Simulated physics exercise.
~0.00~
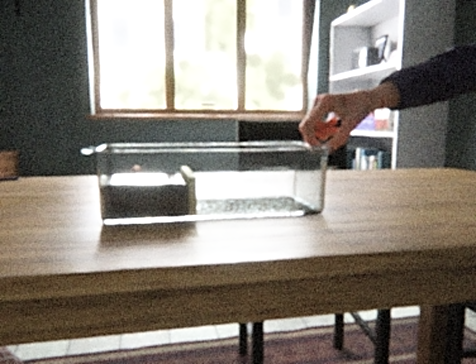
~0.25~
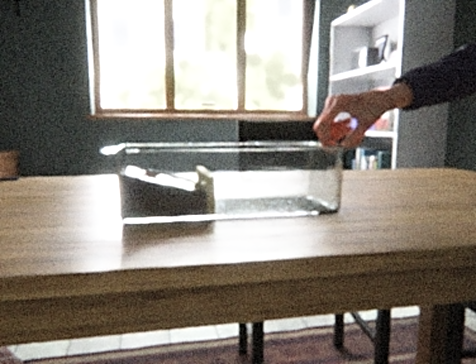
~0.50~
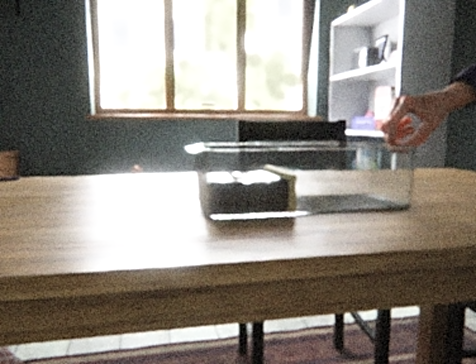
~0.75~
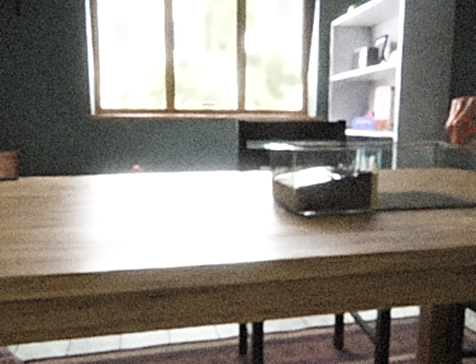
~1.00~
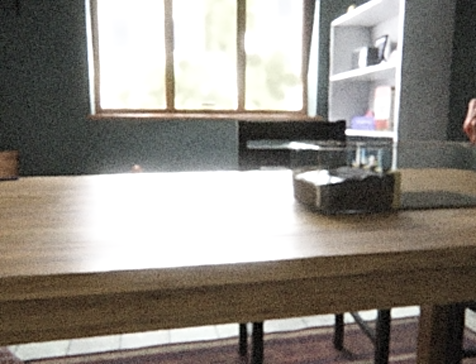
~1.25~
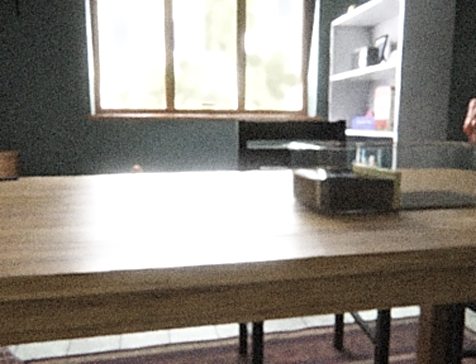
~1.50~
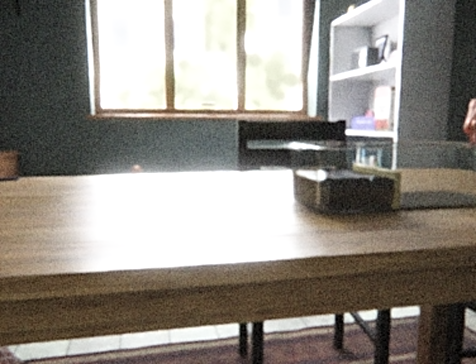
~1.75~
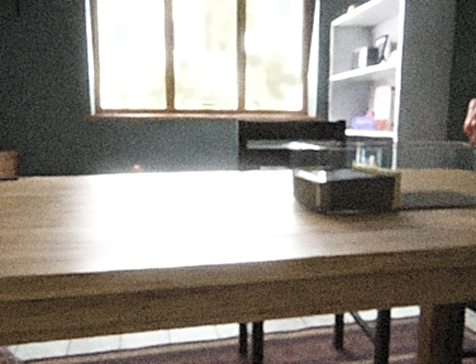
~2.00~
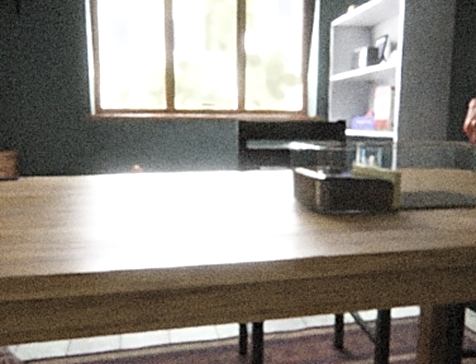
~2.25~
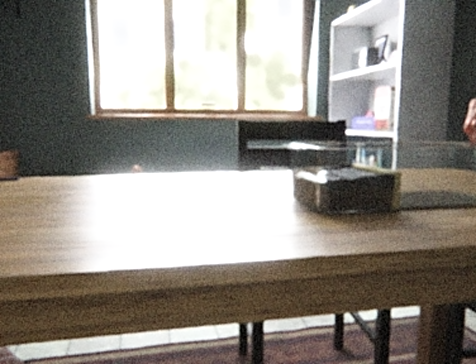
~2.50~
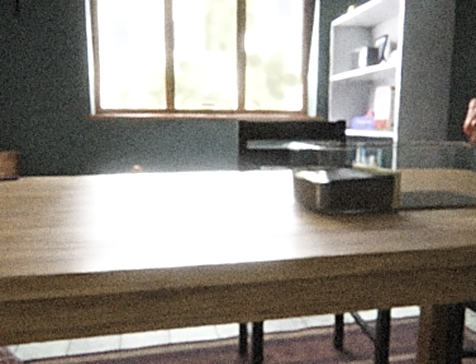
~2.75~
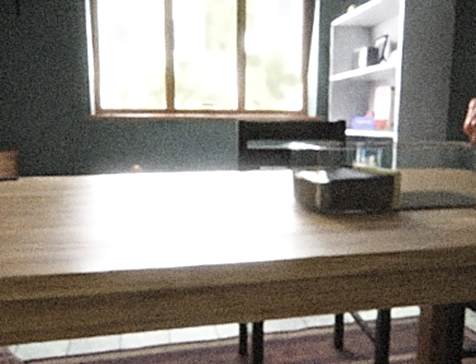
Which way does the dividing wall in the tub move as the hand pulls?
The dividing wall moves to the right, travelling along with the tub.
